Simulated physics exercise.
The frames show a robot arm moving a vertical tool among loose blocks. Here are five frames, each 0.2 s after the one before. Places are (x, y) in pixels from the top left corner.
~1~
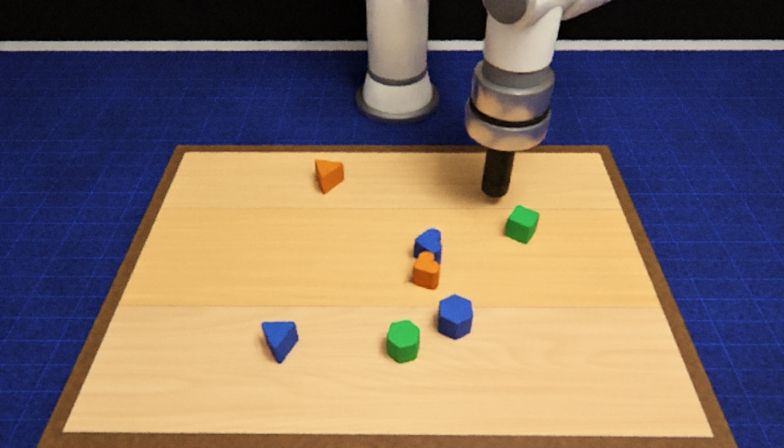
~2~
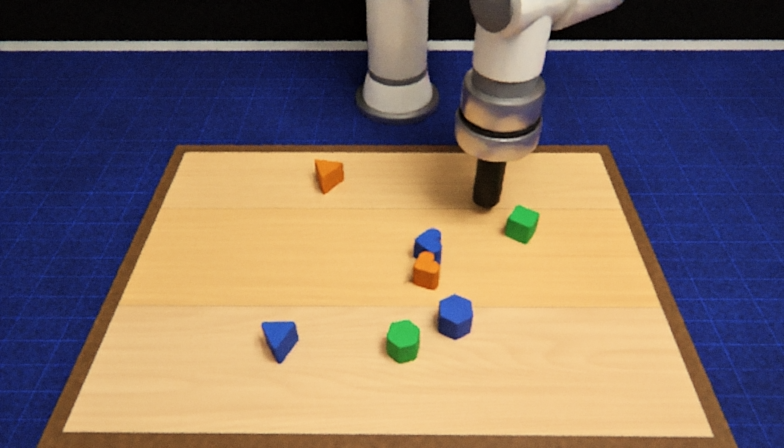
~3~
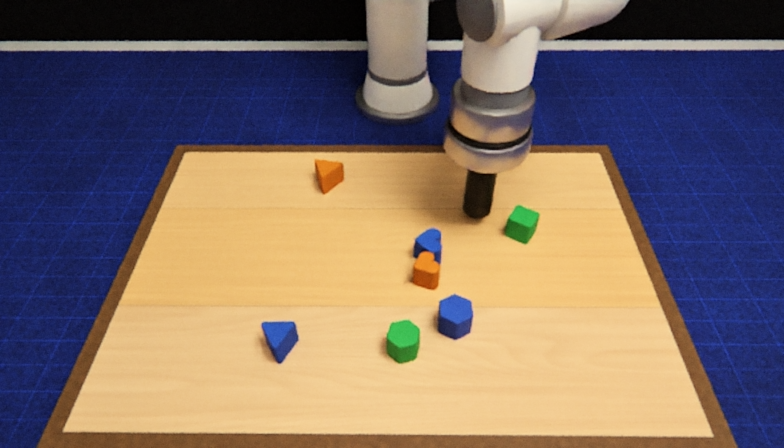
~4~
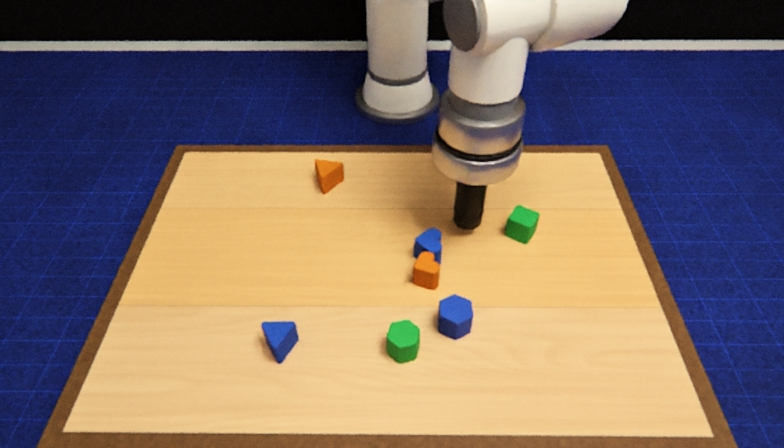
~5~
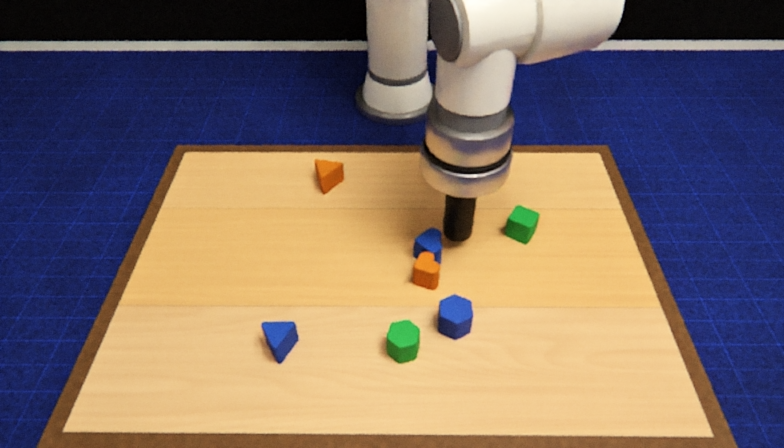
A robot arm moves its black tool down and left toward the blue heart block.
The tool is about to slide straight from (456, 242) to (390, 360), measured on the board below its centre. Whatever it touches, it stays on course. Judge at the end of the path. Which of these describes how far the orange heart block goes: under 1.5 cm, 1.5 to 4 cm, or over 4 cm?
The block winds up beyond 4 cm from where it is now.
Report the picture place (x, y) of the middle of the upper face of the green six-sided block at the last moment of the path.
The middle of its top is at (392, 374).
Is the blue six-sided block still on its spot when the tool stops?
Yes
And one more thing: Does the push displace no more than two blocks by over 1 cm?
I'd say no.
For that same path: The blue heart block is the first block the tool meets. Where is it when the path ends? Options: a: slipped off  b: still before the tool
a: Slipped off.
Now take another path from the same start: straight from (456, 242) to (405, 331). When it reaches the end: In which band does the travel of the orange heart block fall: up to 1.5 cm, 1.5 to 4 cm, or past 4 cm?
Over 4 cm.
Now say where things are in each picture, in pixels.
Tip of the tool (495, 190), middles of tops, green six-sided block (403, 333), orange heart block (427, 262), blue heart block (430, 239), blue six-sided block (456, 308), in the first picture.
Tool (486, 200), nothing pushed, in the second picture.
Tool (477, 210), nothing pushed, in the third picture.
Tool (467, 221), nothing pushed, in the fourth picture.
Tool (457, 232), green six-sided block (403, 333), orange heart block (427, 262), blue heart block (430, 239), blue six-sided block (456, 308), in the fifth picture.
The first path, step by step. One third of the way, tool (438, 267); orange heart block (418, 271), turned 20° anticlockwise; blue heart block (418, 244), turned 30° clockwise.
Two thirds of the way, tool (416, 307); orange heart block (392, 288), turned 50° clockwise; blue heart block (418, 244), turned 30° clockwise.
At the end, tool (390, 351); green six-sided block (392, 374), turned 40° anticlockwise; orange heart block (392, 289), turned 55° clockwise; blue heart block (418, 244), turned 30° clockwise; blue six-sided block unmoved.
